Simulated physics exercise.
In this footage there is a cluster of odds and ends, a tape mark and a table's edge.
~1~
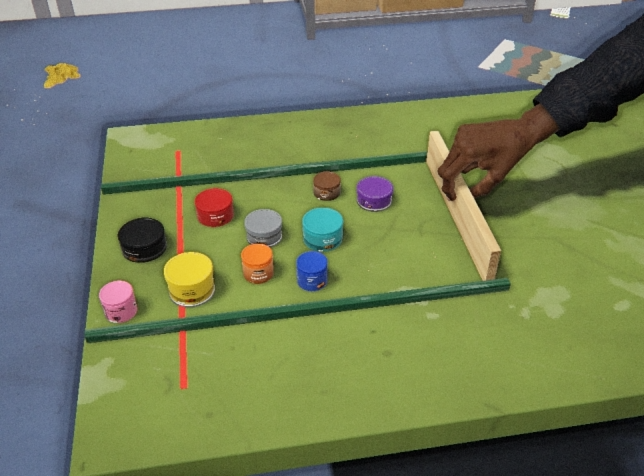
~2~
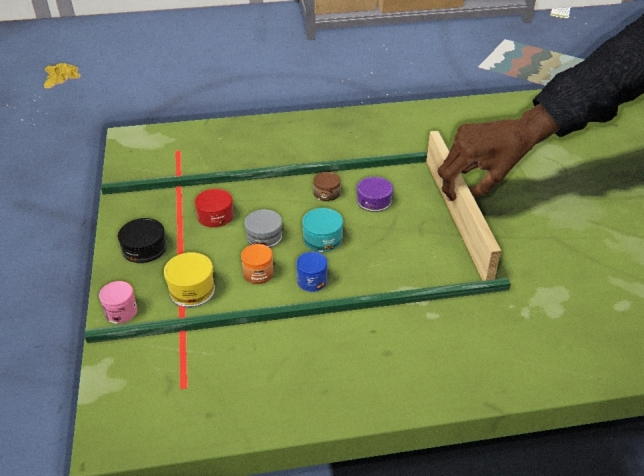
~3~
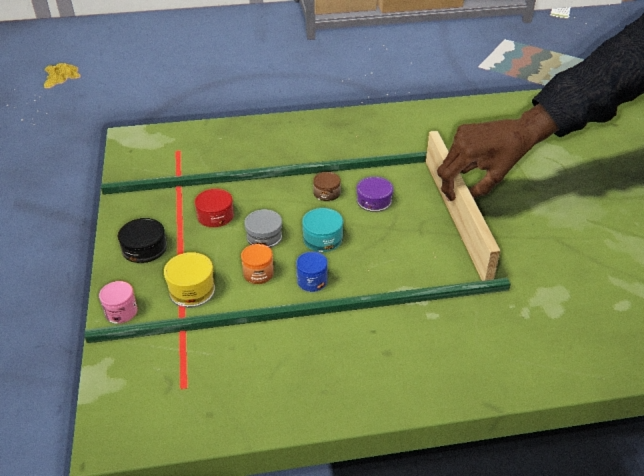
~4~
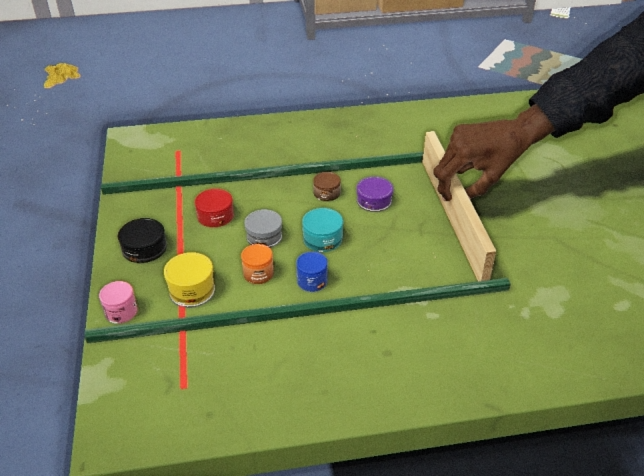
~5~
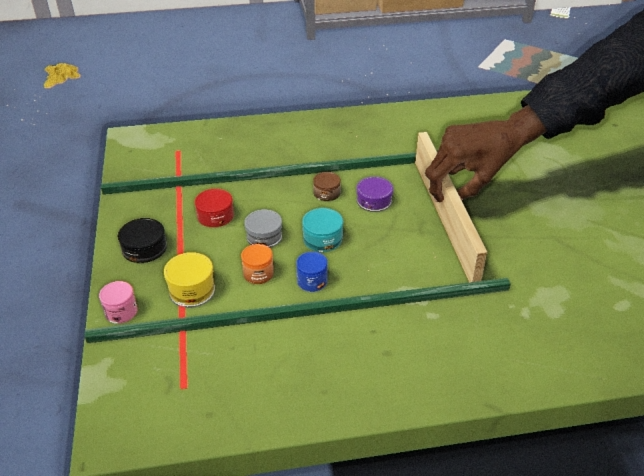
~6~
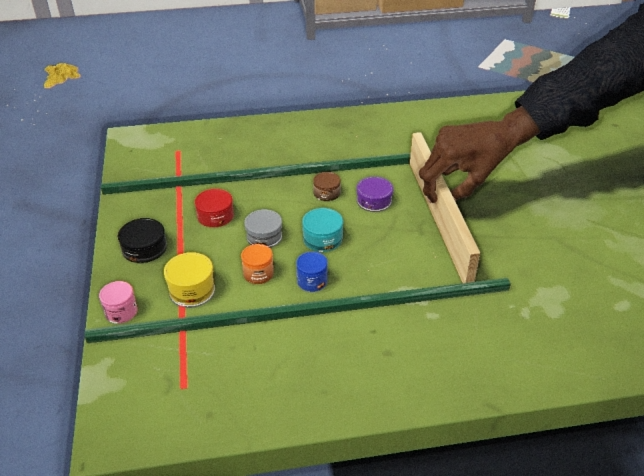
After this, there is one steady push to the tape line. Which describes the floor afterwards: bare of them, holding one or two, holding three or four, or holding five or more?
Most likely nothing will tumble off the end.
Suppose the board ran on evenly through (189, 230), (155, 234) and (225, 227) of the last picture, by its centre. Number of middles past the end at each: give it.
Middles past end - pos 1: 0, pos 2: 2, pos 3: 0.
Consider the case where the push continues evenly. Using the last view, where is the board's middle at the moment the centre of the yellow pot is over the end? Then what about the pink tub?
Yellow pot: (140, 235); pink tub: (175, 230).
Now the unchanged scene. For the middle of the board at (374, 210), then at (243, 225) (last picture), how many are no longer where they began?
First 2, then 7.
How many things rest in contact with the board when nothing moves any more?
Total: 5.
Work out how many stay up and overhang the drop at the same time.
Looks like 2 of them.
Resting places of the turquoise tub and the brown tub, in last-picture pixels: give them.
The turquoise tub comes to rest close to (159, 254), while the brown tub rests close to (165, 193).
Early on, none off yet; pink tub at rest near (119, 303); black tub at rest near (143, 241); yellow pot at rest near (190, 280).
Finally, the number that fall off is zero.
